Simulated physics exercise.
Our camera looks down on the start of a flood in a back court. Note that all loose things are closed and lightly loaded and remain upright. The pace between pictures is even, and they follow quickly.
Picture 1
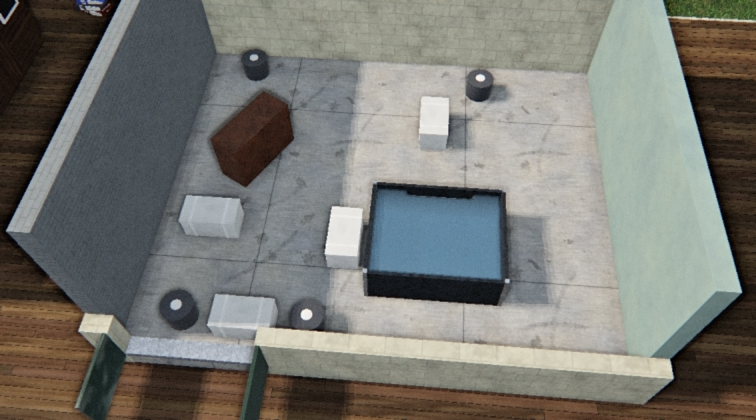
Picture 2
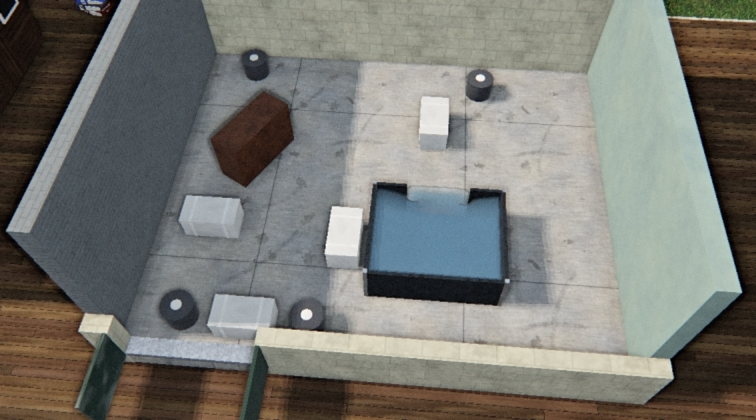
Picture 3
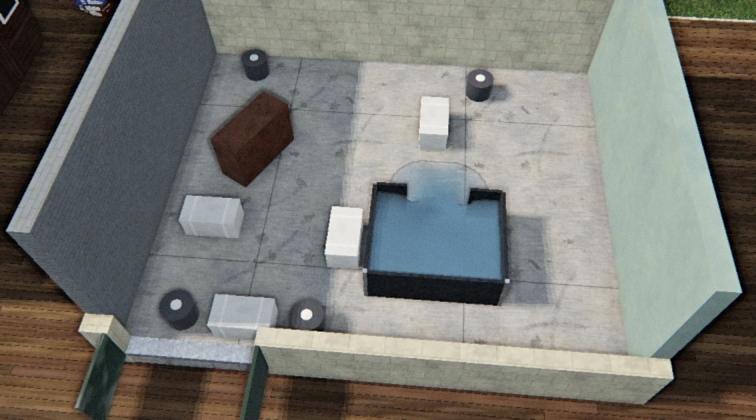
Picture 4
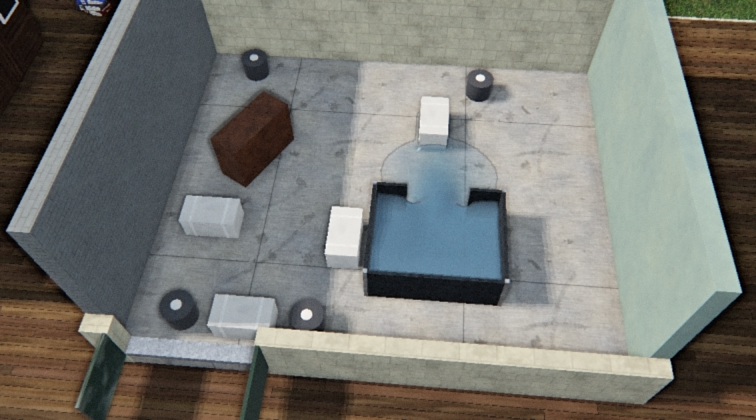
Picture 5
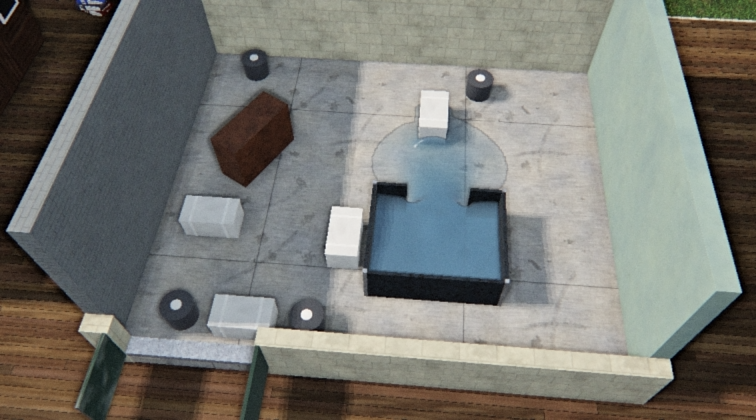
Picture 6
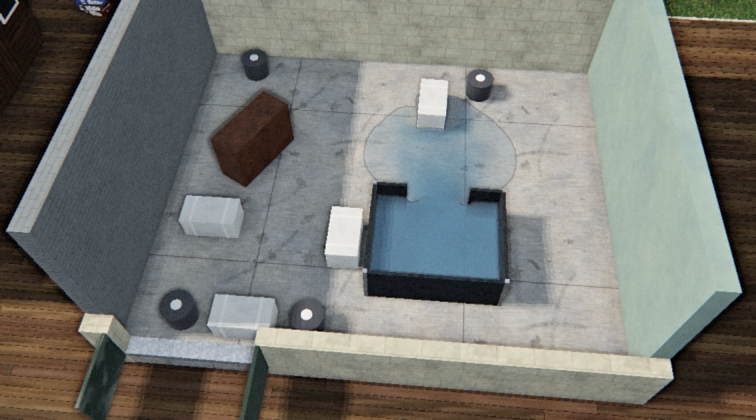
A large black-walled tank of blue water sits right of centre in a walled back court with a grey stone floor, seen from above by a still camera. A reddish-brown block lies to the left, with pale boxes and dark round drums set about the floor. The tank's far side opens and water spreads out in a widening fan, pushing the white box beyond it a short way back.
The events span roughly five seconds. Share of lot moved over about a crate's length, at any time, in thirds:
The part that gets shoved well aside lies in the middle band.
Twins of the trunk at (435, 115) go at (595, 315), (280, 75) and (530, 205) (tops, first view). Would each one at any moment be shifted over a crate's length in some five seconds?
In sequence: Doesn't go far, pushed clear, doesn't go far.
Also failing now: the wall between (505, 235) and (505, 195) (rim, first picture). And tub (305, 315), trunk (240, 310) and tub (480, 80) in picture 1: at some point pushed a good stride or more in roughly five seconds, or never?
In turn: Stayed within it, stayed within it, moved that far.
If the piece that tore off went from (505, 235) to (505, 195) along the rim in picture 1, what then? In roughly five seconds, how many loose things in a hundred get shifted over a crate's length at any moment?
About 10 per cent.
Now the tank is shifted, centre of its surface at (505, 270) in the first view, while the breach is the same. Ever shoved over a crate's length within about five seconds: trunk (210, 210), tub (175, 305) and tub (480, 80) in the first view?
First never went far, then never went far, then displaced far.
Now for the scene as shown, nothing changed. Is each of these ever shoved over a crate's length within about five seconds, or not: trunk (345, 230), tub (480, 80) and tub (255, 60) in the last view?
The first one stayed within range, the second traveled far and the third traveled far.
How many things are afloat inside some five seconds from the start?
Tally: 3.
A moment on, 1 of 8 are well off their spots; 0 afloat.
Next, 2 of 8 are well off their spots; 2 afloat.
Later, 3 of 8 are well off their spots; 3 afloat.
In the end, 3 of 8 are well off their spots, and 3 have been at some point; 3 afloat.
